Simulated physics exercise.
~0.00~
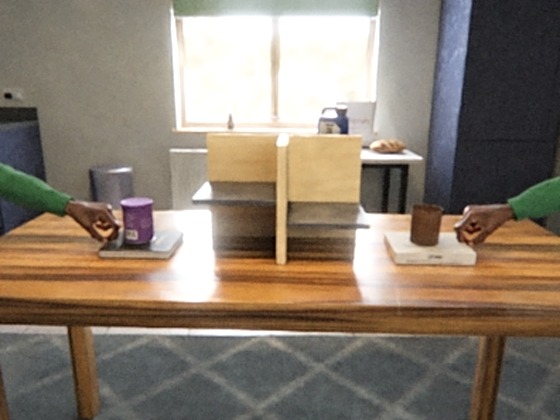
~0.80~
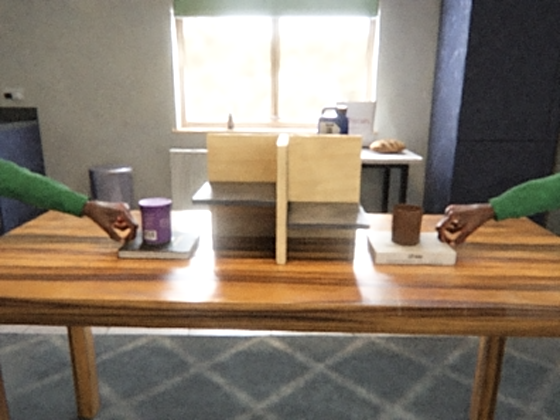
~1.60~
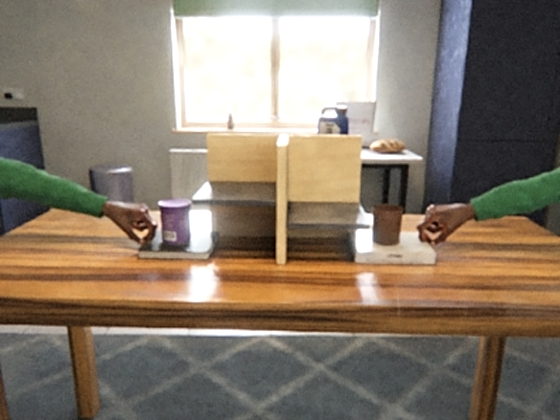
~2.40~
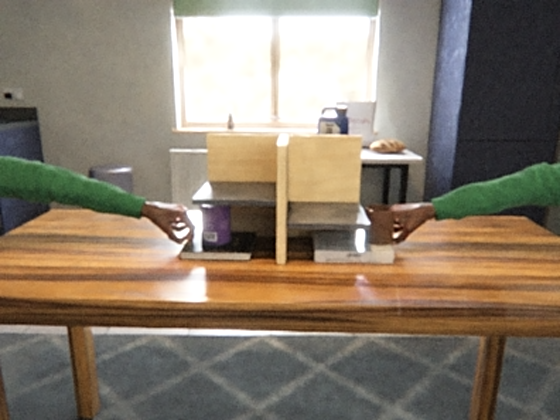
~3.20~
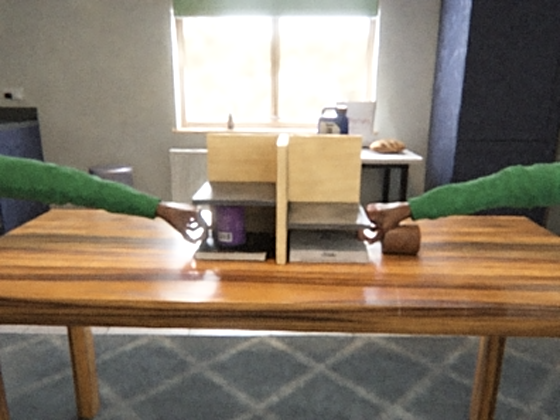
The video shows two hands pushing a purple pot on a dark book and a brown beaker on a white box inward toward a central wooden shelf; the pot slides beneath the left ledge upright, while the beaker tips at the right ledge and ends on its side.
